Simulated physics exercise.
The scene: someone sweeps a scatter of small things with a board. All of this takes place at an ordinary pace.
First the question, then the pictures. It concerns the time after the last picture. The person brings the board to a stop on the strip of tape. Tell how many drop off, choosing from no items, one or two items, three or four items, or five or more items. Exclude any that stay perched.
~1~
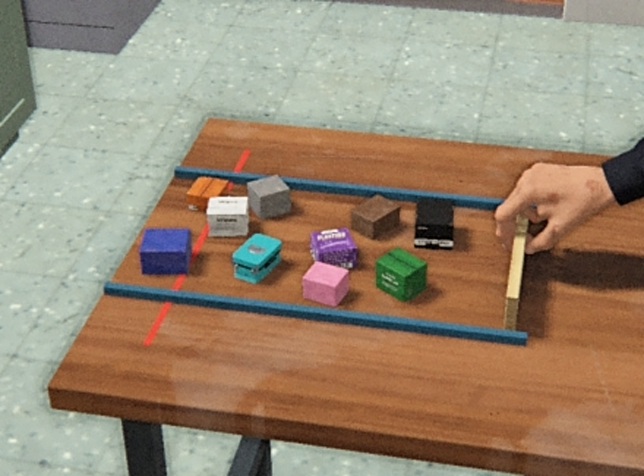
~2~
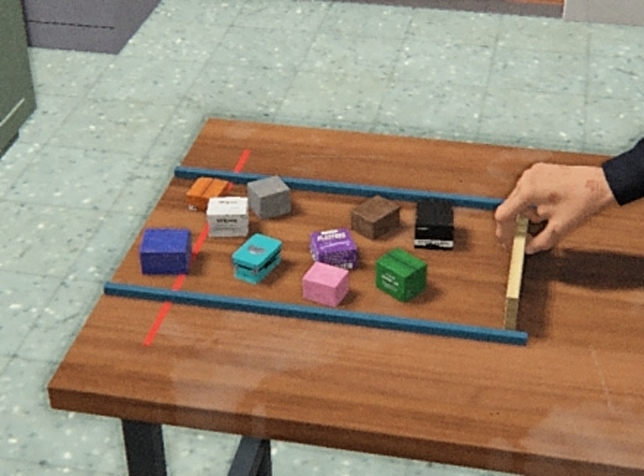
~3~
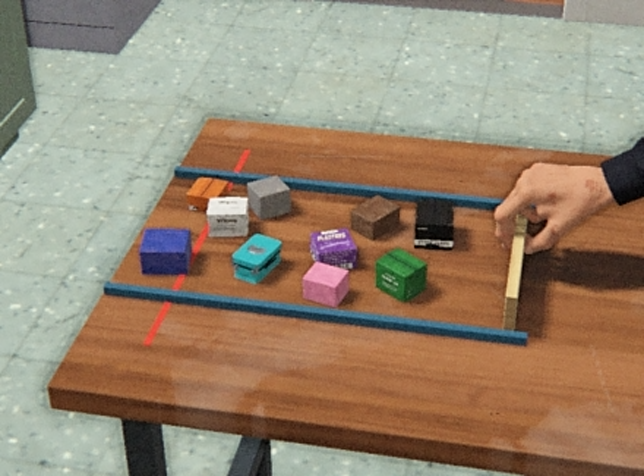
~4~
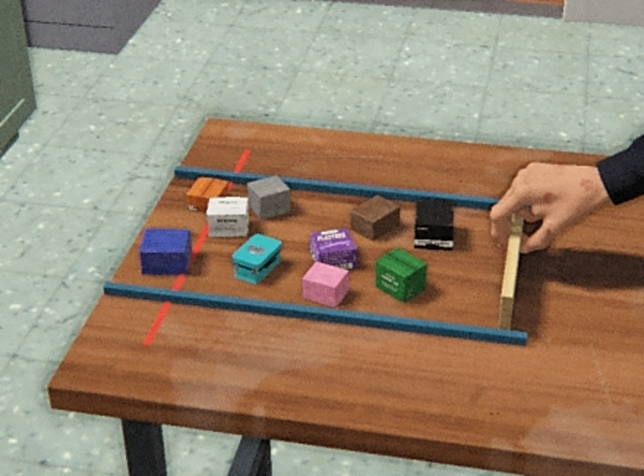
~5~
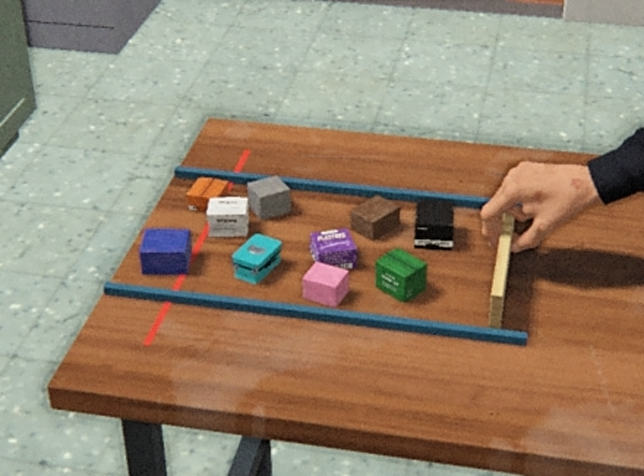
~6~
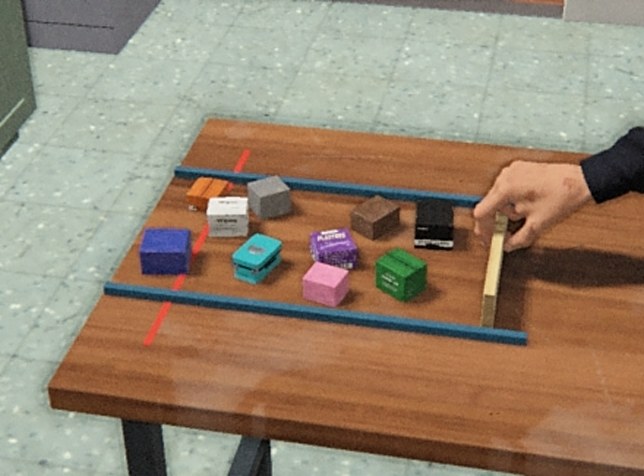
The pieces that topple off will total three or four.
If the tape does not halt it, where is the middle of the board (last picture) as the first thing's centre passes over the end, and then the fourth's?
Roughly (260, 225) for the earlier crossing, roughly (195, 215) for the later one.
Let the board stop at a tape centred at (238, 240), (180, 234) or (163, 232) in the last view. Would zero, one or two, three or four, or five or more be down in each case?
First one to two, next five or over, finally five or over.
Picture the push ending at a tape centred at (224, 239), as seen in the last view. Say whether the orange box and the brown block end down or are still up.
Orange box: Over the edge. Brown block: Still there.
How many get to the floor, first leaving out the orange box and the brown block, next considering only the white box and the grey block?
The count is 1 in the first case and 2 in the second.
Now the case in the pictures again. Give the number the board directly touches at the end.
The count in contact is 4.
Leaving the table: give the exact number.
The count is 3.
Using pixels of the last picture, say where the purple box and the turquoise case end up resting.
The purple box comes to rest at (185, 226), and the turquoise case comes to rest at (137, 247).
A little later, none off yet; blue block at rest near (166, 252); orange box at rest near (208, 195); white box at rest near (228, 217).
When it is over, the number that fall off is three or four; down, grey block, orange box and blue block.
